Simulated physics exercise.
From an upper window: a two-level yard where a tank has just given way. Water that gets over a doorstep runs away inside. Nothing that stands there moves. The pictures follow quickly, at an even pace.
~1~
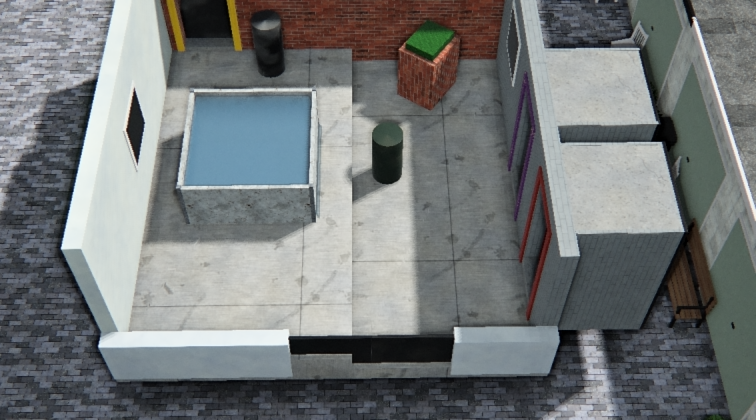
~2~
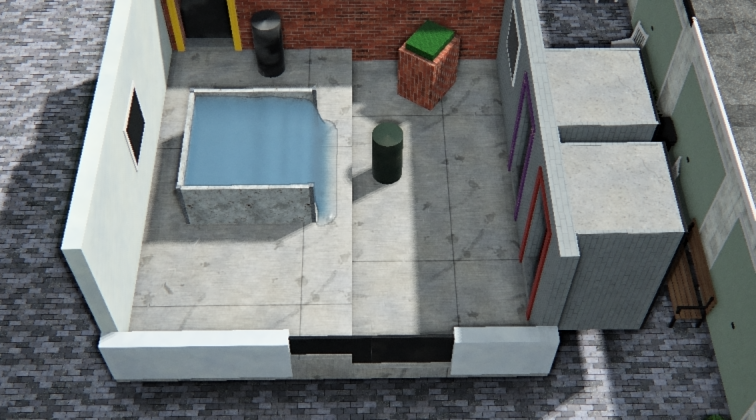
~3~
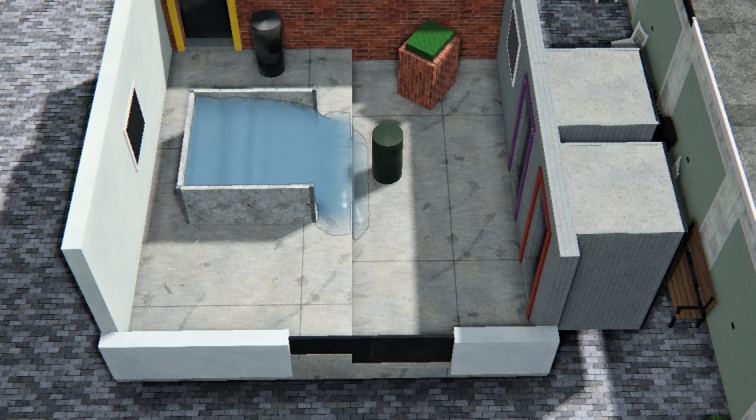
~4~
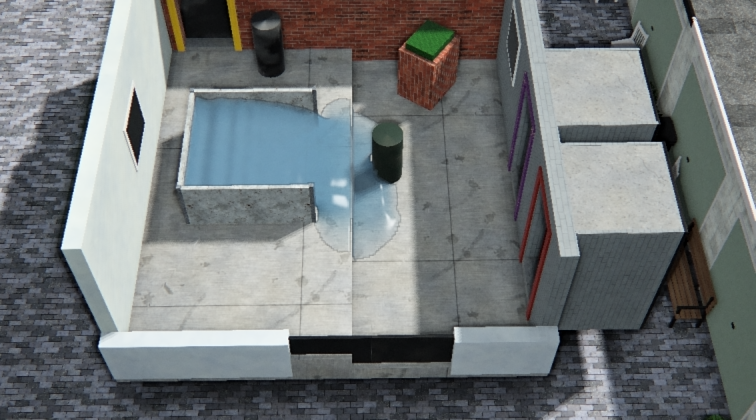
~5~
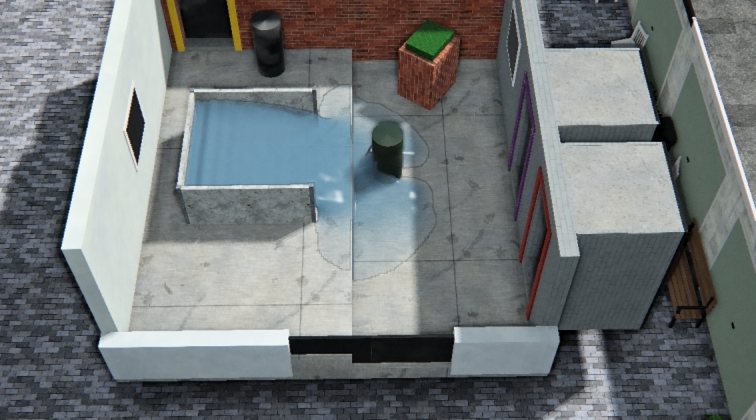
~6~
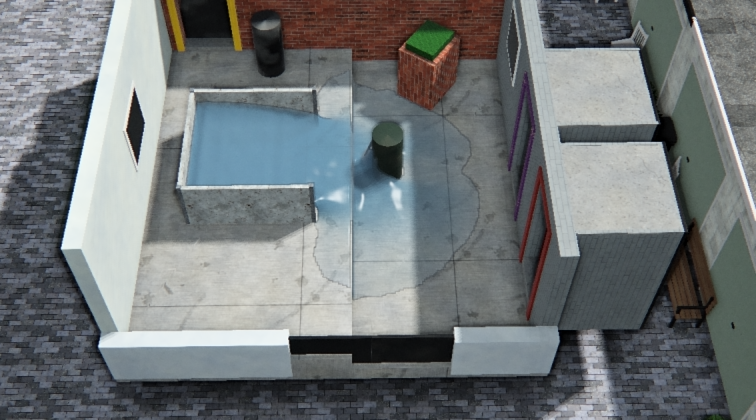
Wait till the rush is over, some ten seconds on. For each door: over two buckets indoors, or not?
In the end: The purple door floods; the red door floods; the yellow door holds within the limit.
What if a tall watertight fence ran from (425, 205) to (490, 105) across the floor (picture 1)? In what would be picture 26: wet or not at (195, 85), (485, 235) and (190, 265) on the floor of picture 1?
One after the other: Clear, awash, clear.
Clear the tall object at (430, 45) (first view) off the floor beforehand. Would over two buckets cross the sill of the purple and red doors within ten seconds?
In short: The purple one lets more in; the red one is over.
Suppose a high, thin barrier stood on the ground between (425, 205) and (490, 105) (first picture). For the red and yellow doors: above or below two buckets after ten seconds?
In short: The red one lets more in; the yellow one holds.
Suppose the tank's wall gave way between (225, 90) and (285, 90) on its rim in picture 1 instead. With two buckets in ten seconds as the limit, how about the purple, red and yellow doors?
Purple door keeps below it; red door lets less in; yellow door lets more in.
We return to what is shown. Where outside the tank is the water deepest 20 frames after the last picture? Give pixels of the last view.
Around (355, 353).
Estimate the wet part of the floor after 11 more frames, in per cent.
Some 50 per cent.
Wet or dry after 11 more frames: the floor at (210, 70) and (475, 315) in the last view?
In turn: Dry, wet.
A moment on, water covers 45 % of the floor; the purple door over two buckets in, the red door wet at the sill, nothing in, the yellow door not reached.
Next, water covers 50 % of the floor; the purple door far over two buckets in, the red door over two buckets in, the yellow door not reached.
Then, water covers 55 % of the floor; the purple door far over two buckets in, the red door over two buckets in, the yellow door not reached.
Later, water covers 55 % of the floor; the purple door far over two buckets in, the red door far over two buckets in, the yellow door not reached.
In the end, water covers 55 % of the floor; the purple door far over two buckets in, the red door far over two buckets in, the yellow door not reached.
